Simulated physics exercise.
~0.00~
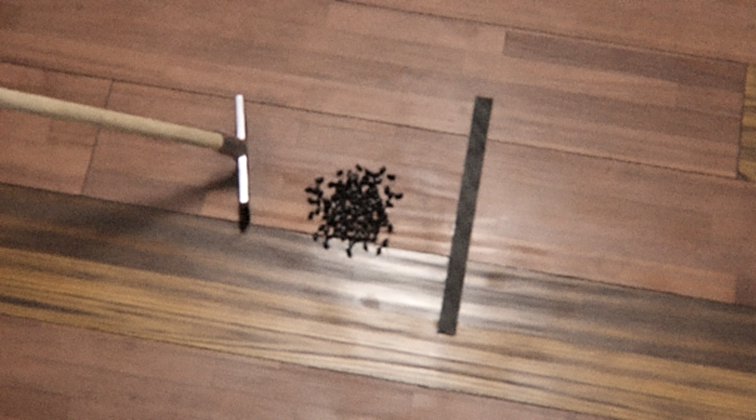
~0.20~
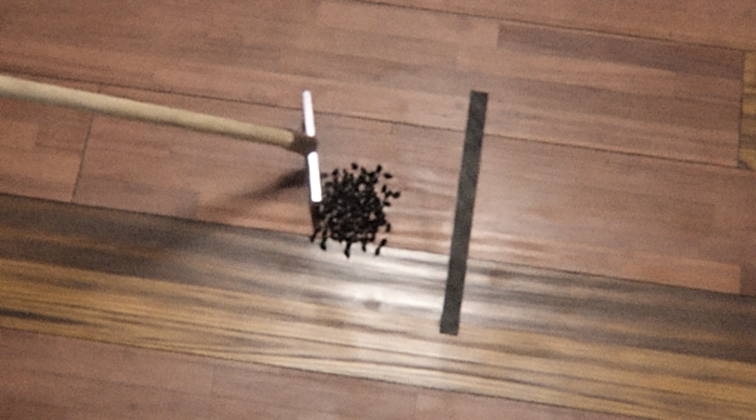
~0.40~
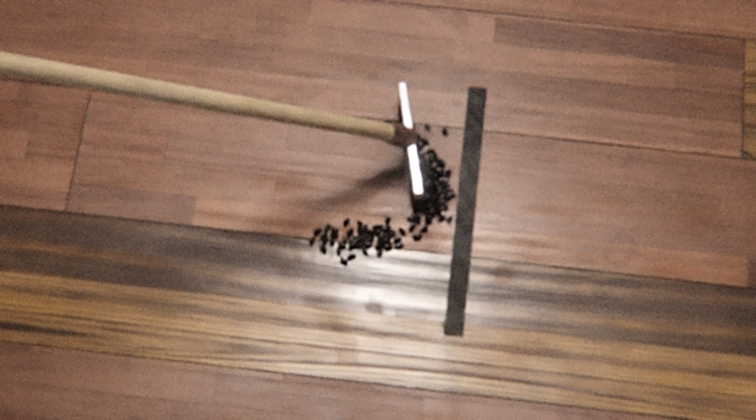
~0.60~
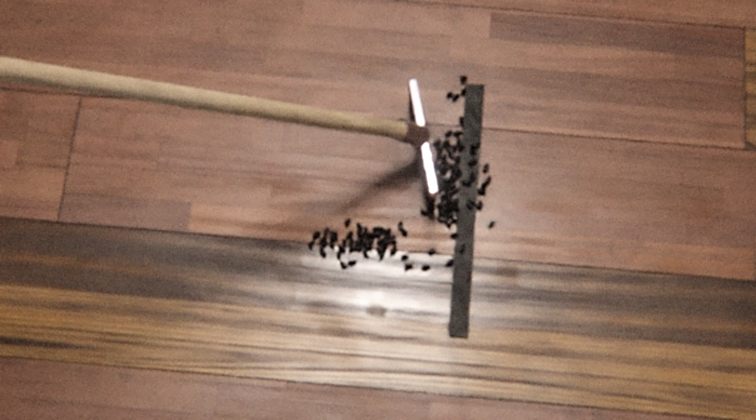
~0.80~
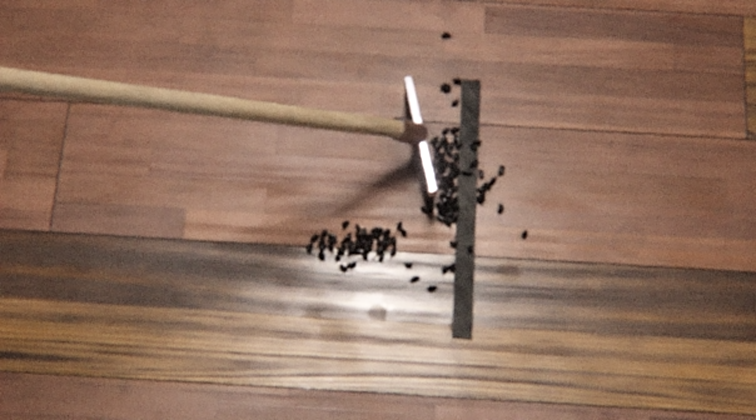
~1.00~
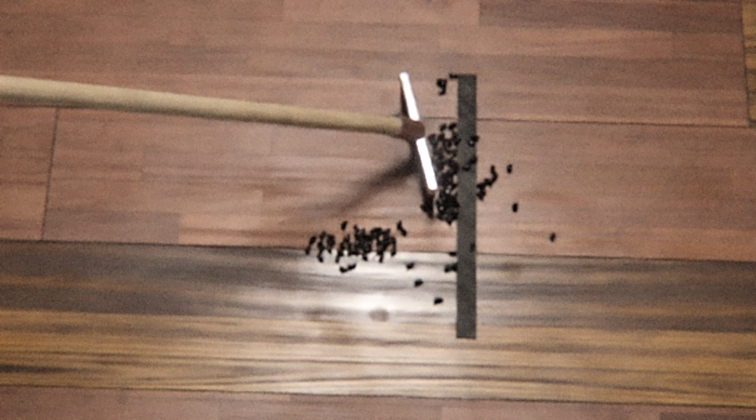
The footage shows a long-handled squeegee moving right across a wooden floor into a pile of small black beans, pushing some toward a dark strip. It halts just short of the strip as a few beans scatter onto and past it, while a cluster stays behind below the handle.
